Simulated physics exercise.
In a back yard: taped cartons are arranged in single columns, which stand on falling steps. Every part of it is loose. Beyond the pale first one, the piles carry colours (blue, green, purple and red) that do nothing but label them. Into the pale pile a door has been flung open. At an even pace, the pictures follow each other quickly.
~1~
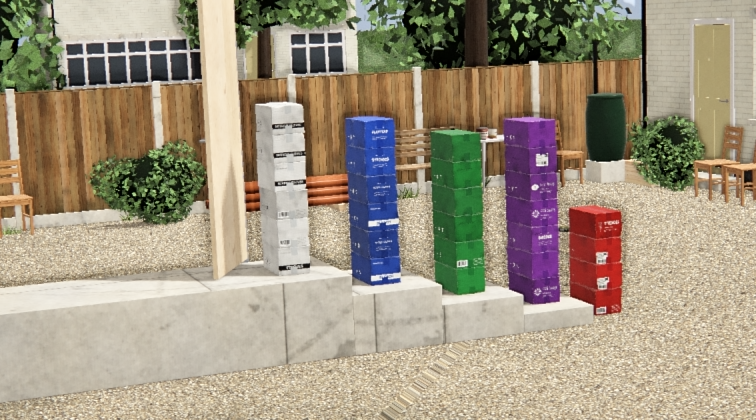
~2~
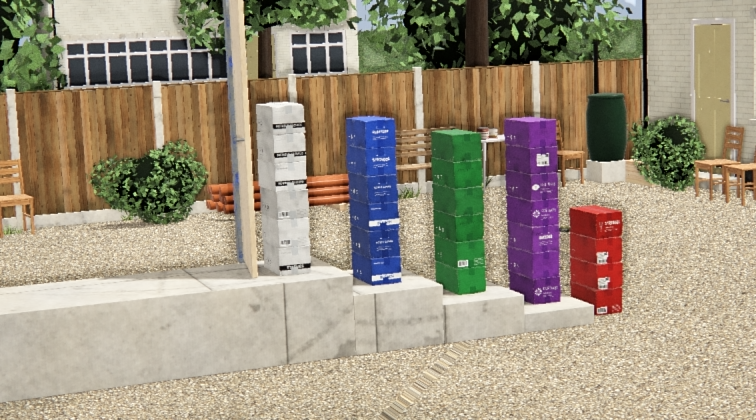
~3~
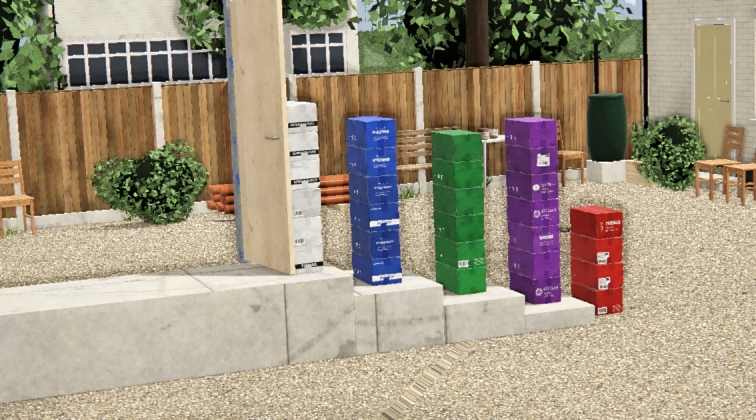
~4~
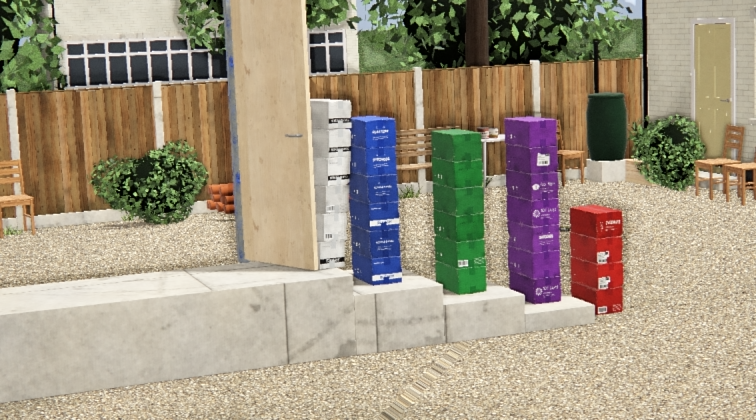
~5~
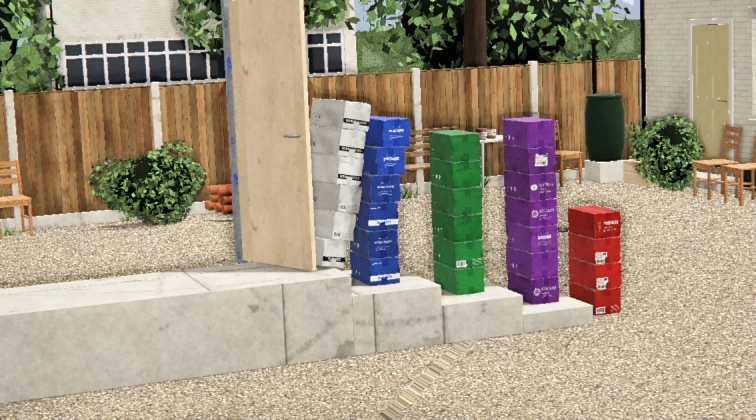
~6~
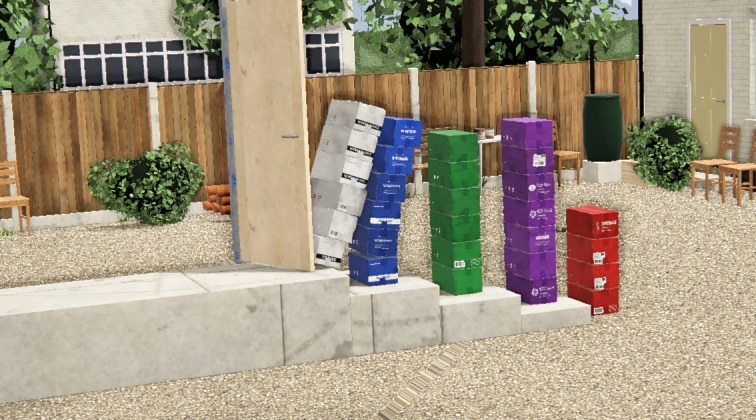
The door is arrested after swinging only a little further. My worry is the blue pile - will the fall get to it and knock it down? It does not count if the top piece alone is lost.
Yes, it comes down.
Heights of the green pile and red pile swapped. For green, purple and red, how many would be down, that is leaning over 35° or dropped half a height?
Final count down: Green = 3; purple = 6; red = 5.
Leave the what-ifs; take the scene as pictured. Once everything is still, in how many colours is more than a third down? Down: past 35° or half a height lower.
It adds up to 4.
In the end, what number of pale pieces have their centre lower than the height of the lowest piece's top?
Tally at the end: 5.
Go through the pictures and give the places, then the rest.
In the first picture (each place is the centre of the face we see best), door edge (203, 57) swinging in; top blue carton (380, 134); top purple carton (542, 134); the others all in place.
Door edge (243, 55) swinging in; top blue carton (381, 134), in the second picture.
Door edge (282, 53) past square; top blue carton (381, 134), in the third picture.
Door edge (306, 52) past square, top of the pale pile leaning barely; top blue carton (381, 134); the others all in place, in the fourth picture.
Door edge (304, 52) past square, top of the pale pile leaning a little; top blue carton (397, 133) moved half its height; 3 have shifted, in the fifth picture.
Door edge (302, 53) past square, top of the pale pile leaning clearly; top blue carton (409, 134) tilted a little; top green carton (464, 148); 5 have shifted, in the sixth picture.
Just after the last frame, 6 of the pale pile down; 5 of the 6 blue cartons down (5 of 23 in all colours); top blue carton tilted a little, half its height lower; top green carton tilted a little.
A moment on, 6 of the pale pile down; 5 of the 6 blue cartons down (8 of 23 in all colours); top blue carton tilted clearly, some two heights lower; top purple carton tilted clearly.
Further on, 6 of the pale pile down; 5 of the 6 blue cartons down (19 of 23 in all colours); top blue carton tilted clearly, some four heights lower; top purple carton on its side.
When it is over, 6 of the pale pile down; 5 of the 6 blue cartons down (20 of 23 in all colours); top blue carton tilted well over, some four heights lower; top red carton upside down. In pixels of the last frame, middles, top blue carton near (560, 232), top red carton near (721, 281).
